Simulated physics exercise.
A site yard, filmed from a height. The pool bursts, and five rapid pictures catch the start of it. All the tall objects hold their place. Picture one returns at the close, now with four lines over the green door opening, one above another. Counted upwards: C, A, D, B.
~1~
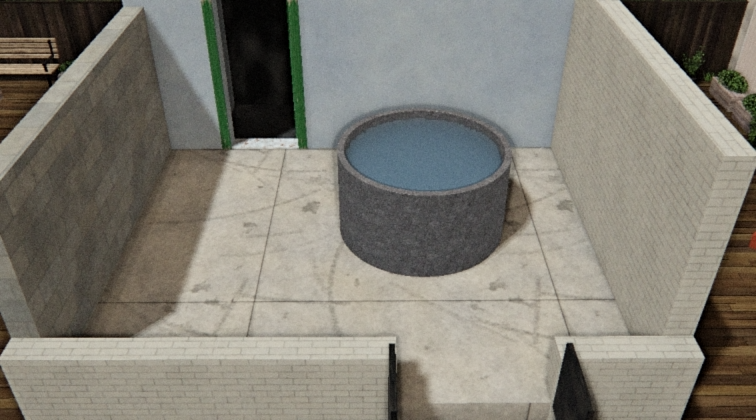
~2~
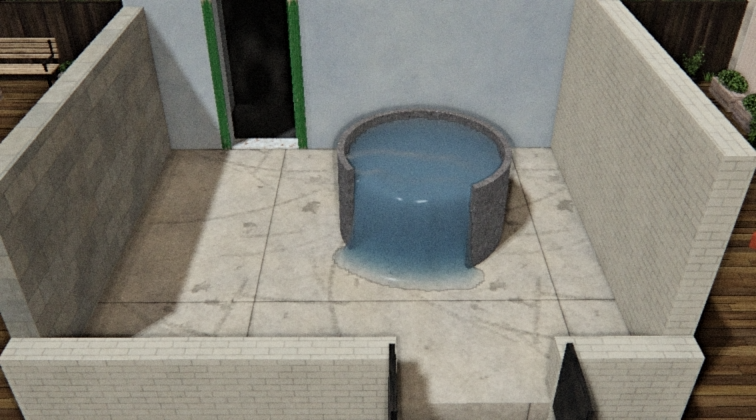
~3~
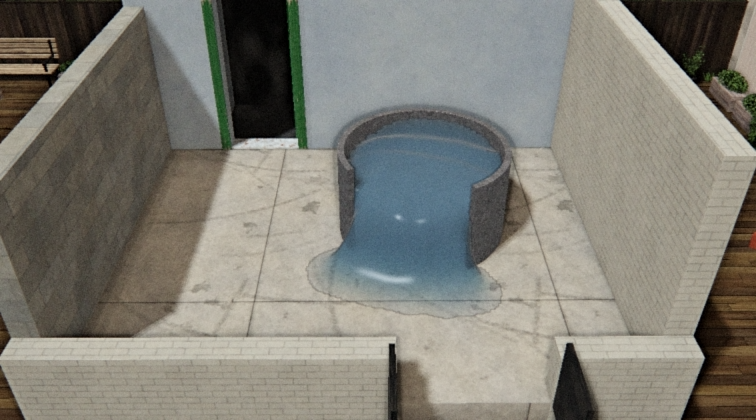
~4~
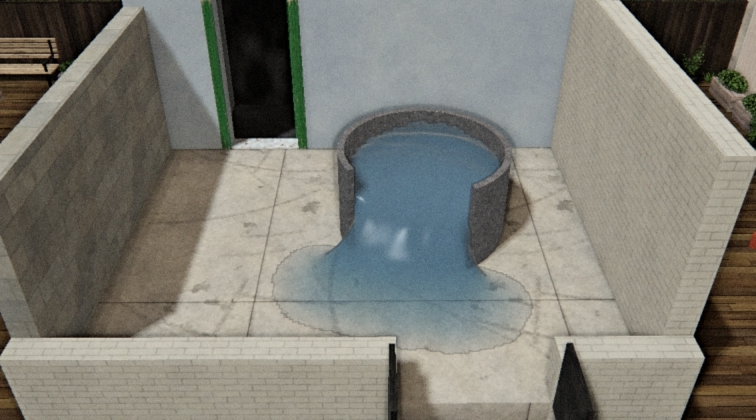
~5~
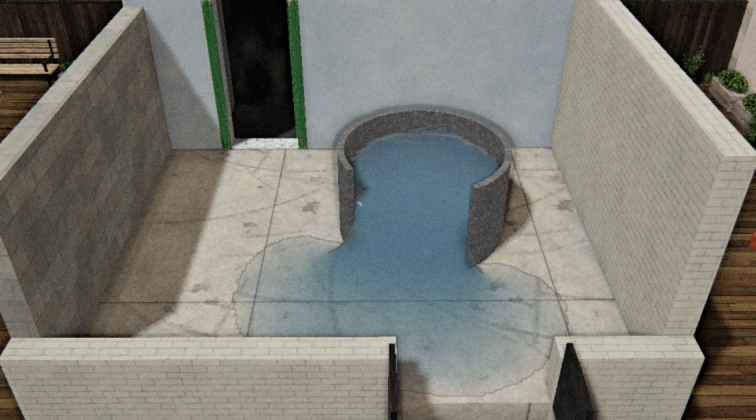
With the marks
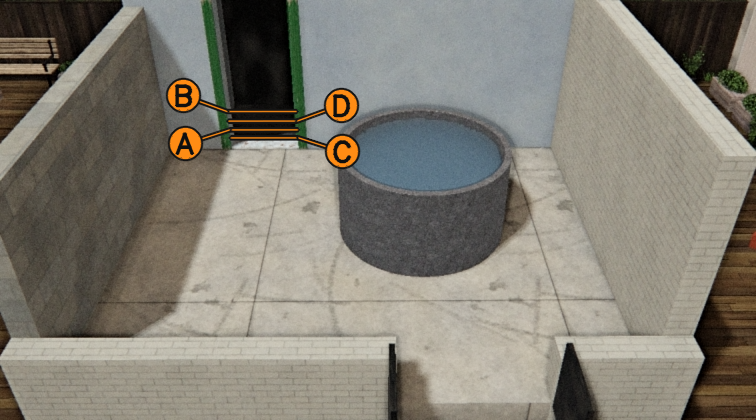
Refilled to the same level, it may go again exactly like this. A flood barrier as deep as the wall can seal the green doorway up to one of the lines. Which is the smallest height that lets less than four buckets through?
Line C.
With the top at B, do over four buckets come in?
No, not at all.
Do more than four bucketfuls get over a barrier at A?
No, not at all.
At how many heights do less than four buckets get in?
All of them.
On the marked copy, A at (263, 129); B at (261, 111); C at (264, 137); D at (262, 121); from the bottom up C, A, D, B.
Choosing A, nothing gets over.
Choosing B, nothing gets over.
Choosing C, a splash gets over, under a bucket.
Choosing D, nothing gets over.
